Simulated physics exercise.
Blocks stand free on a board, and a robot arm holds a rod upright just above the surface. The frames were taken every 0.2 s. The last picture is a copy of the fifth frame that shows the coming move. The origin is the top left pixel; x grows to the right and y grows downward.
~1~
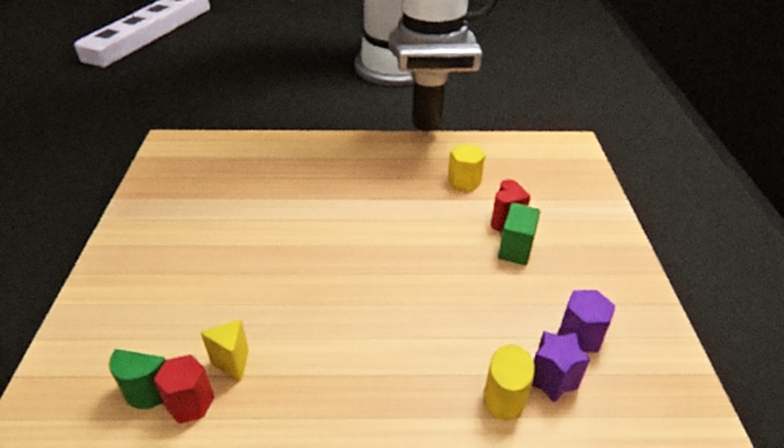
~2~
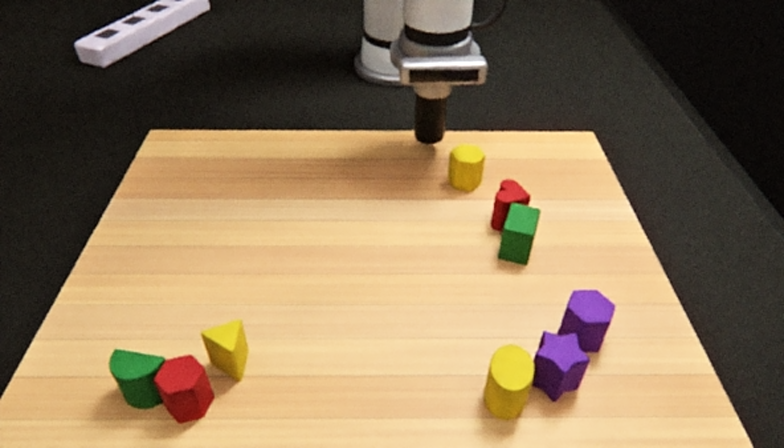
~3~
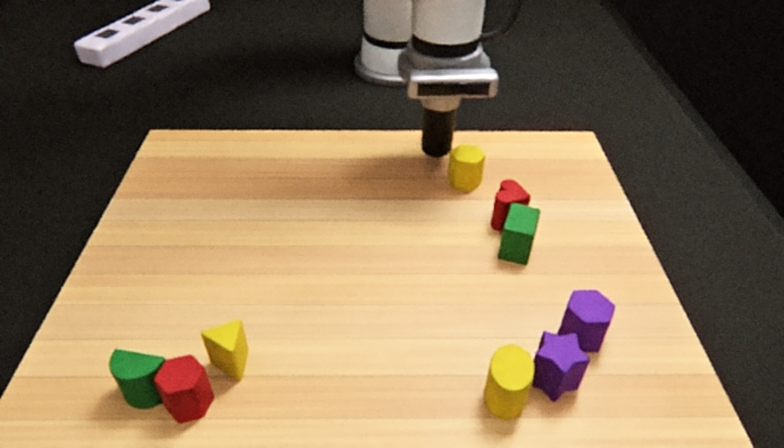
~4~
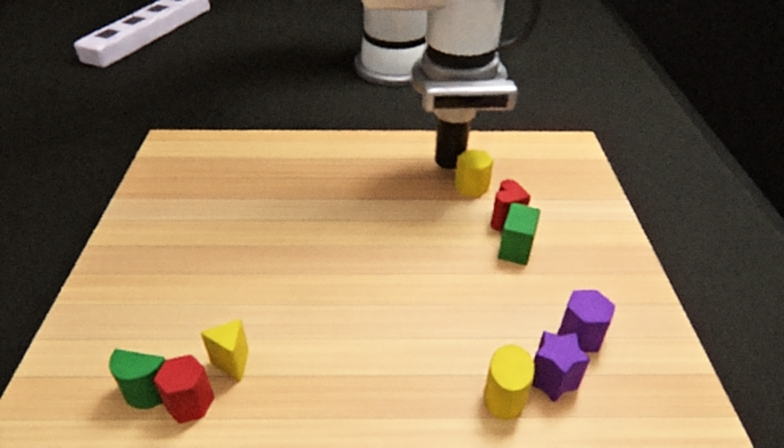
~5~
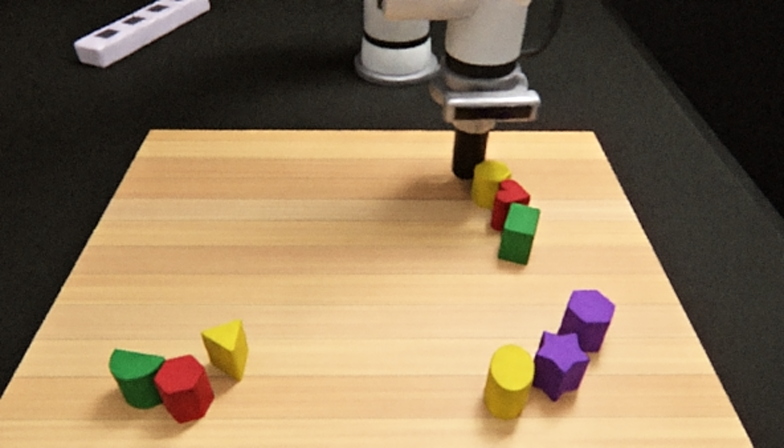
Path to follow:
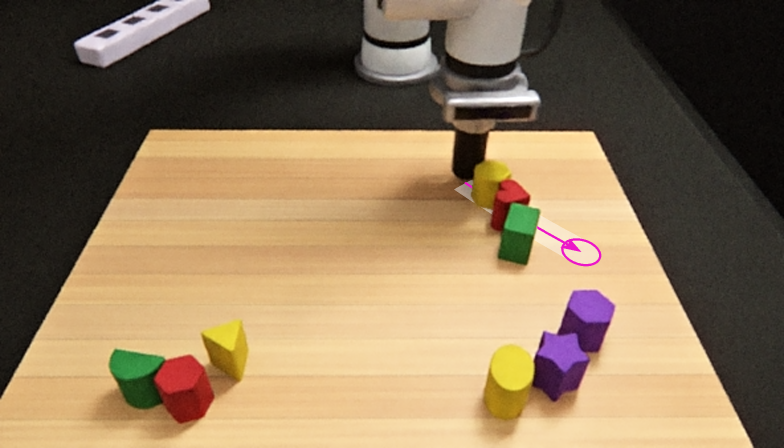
At first, a robot arm holds a dark rod at the far edge of a wooden board scattered with colourful blocks. The rod moves nearer and to the right, meets a yellow block, and pushes it rightward and slightly nearer, up against the red heart-shaped block beside a green one.
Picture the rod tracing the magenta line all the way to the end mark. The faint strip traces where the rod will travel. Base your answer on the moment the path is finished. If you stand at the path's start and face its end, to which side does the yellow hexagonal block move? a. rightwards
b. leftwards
Correct choice: B.
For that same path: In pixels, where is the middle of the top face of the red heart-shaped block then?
Its top centre lands on (612, 250).
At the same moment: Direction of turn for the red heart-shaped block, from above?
Rotates clockwise.
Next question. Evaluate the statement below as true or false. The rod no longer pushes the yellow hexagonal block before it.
That statement is accurate.
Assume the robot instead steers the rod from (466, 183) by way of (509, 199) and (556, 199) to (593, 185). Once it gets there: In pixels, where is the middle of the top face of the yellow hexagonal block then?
It comes to (567, 193).
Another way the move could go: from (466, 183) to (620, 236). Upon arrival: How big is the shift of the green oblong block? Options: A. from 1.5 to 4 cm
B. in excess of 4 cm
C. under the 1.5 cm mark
The one that fits is C, under the 1.5 cm mark.
Drawn move, from (466, 183) by way of (500, 205) and (538, 228) to (581, 252).
What follows on the original path. One third of the way, rod (502, 193); yellow hexagonal block (537, 188), turned 15° anticlockwise; red heart-shaped block (551, 207), turned 60° clockwise; green oblong block (525, 223), turned 15° clockwise.
Two thirds of the way, rod (541, 216); yellow hexagonal block (583, 203), turned 35° anticlockwise; red heart-shaped block (577, 222), turned 95° clockwise; green oblong block (526, 223), turned 20° clockwise.
At the end, rod (585, 240); yellow hexagonal block (617, 210), turned 80° anticlockwise; red heart-shaped block (612, 250), turned 135° clockwise; green oblong block (526, 223), turned 20° clockwise.
